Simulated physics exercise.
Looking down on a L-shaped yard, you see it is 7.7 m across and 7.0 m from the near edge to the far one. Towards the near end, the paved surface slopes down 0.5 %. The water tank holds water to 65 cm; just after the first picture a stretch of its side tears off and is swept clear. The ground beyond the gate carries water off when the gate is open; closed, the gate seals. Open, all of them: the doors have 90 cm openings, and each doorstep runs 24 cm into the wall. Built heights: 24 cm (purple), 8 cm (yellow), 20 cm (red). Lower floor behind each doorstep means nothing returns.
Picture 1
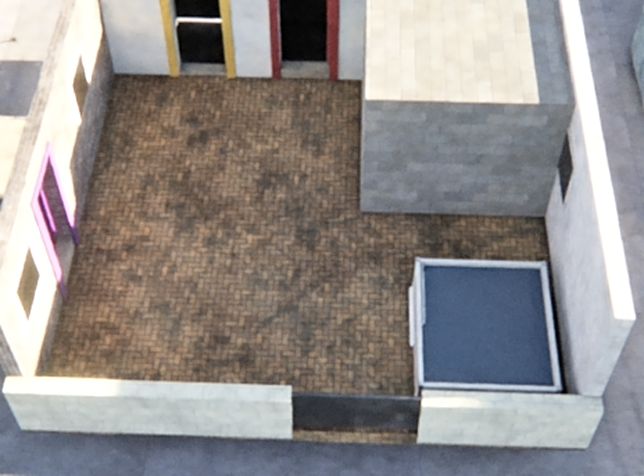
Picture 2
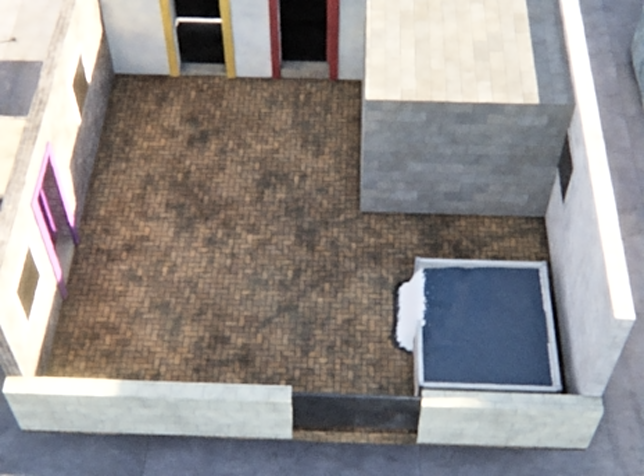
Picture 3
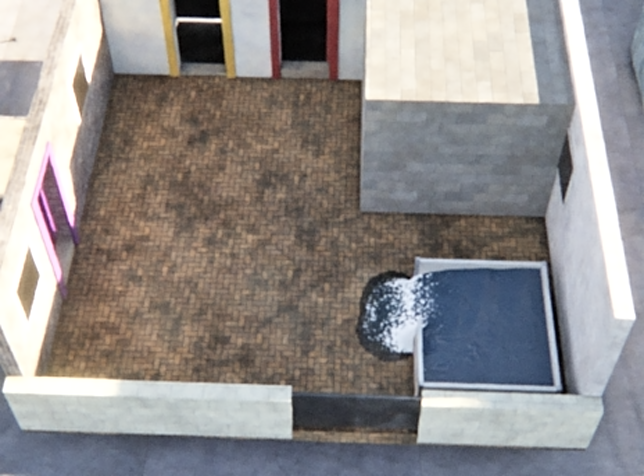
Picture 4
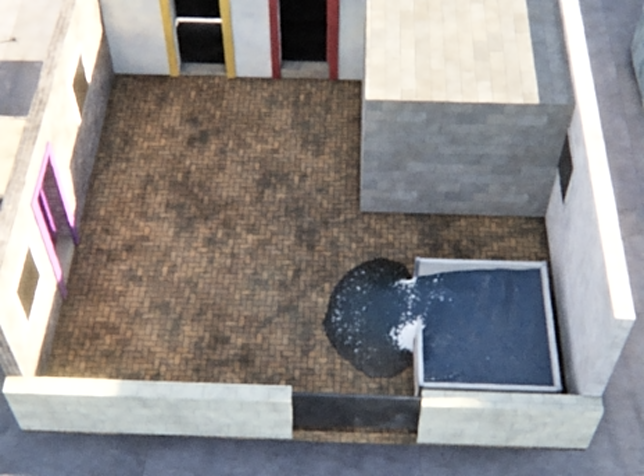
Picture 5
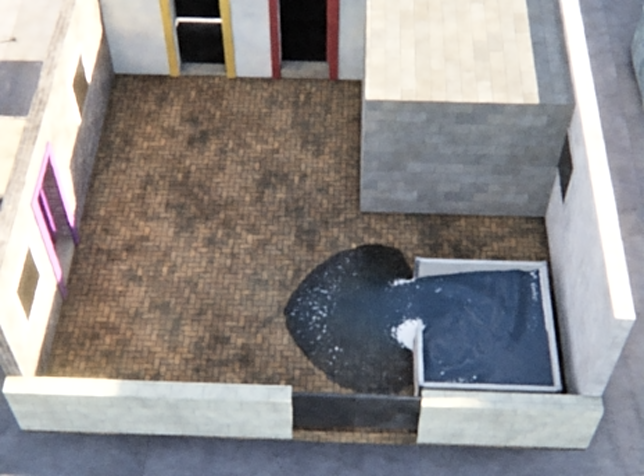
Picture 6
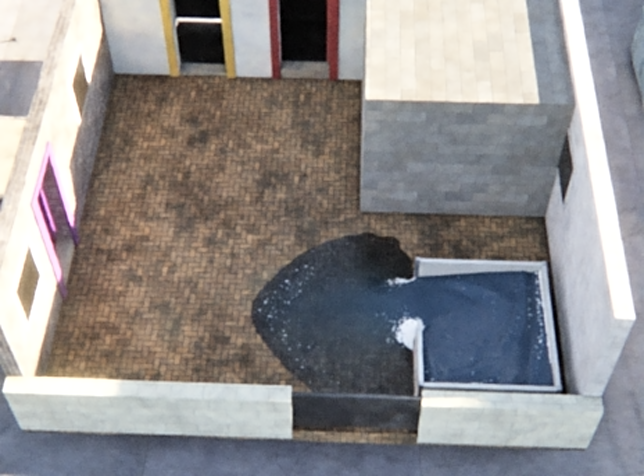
Water pours from the left side of the tank and spreads leftward across the brown paving.
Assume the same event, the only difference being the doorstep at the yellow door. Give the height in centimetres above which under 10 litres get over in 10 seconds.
7.5 cm.
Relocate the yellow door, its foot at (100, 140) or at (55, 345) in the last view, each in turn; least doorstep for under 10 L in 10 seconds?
8.5 and 17 cm.
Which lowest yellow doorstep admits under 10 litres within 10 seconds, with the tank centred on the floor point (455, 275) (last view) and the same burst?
At least some 6.0 centimetres tall.
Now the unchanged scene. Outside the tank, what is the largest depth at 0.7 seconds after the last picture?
Around 38 centimetres.
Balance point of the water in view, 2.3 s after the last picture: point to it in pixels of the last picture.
Centre of mass: About (310, 309) px.
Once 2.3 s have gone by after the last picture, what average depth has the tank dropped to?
The mean depth is roughly 29 cm.
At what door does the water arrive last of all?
Answer: The red door.
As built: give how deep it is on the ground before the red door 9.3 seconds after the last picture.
The depth there is around 8.0 cm.
Then, 0.7 s after the last picture water covers 35 % of the floor, deepest (38 cm) near (410, 315); it has not reached the yellow door.
Then, 2.3 s after the last picture water covers 70 % of the floor, deepest (30 cm) near (42, 396); it has not reached the yellow door.
Then, 9.3 s after the last picture water covers 85 % of the floor, deepest (13 cm) near (356, 99); 8 cm at the yellow door, 5 litres in over its 8 cm doorstep.
At the yellow door as built, the water peaked near 10 cm, 4.7 s after the last picture.
With a doorstep of 6.5 cm, 17 litres would have come in within the 10 s; with 9 cm, 2 litres. So under 10 litres takes about 7.5 cm.
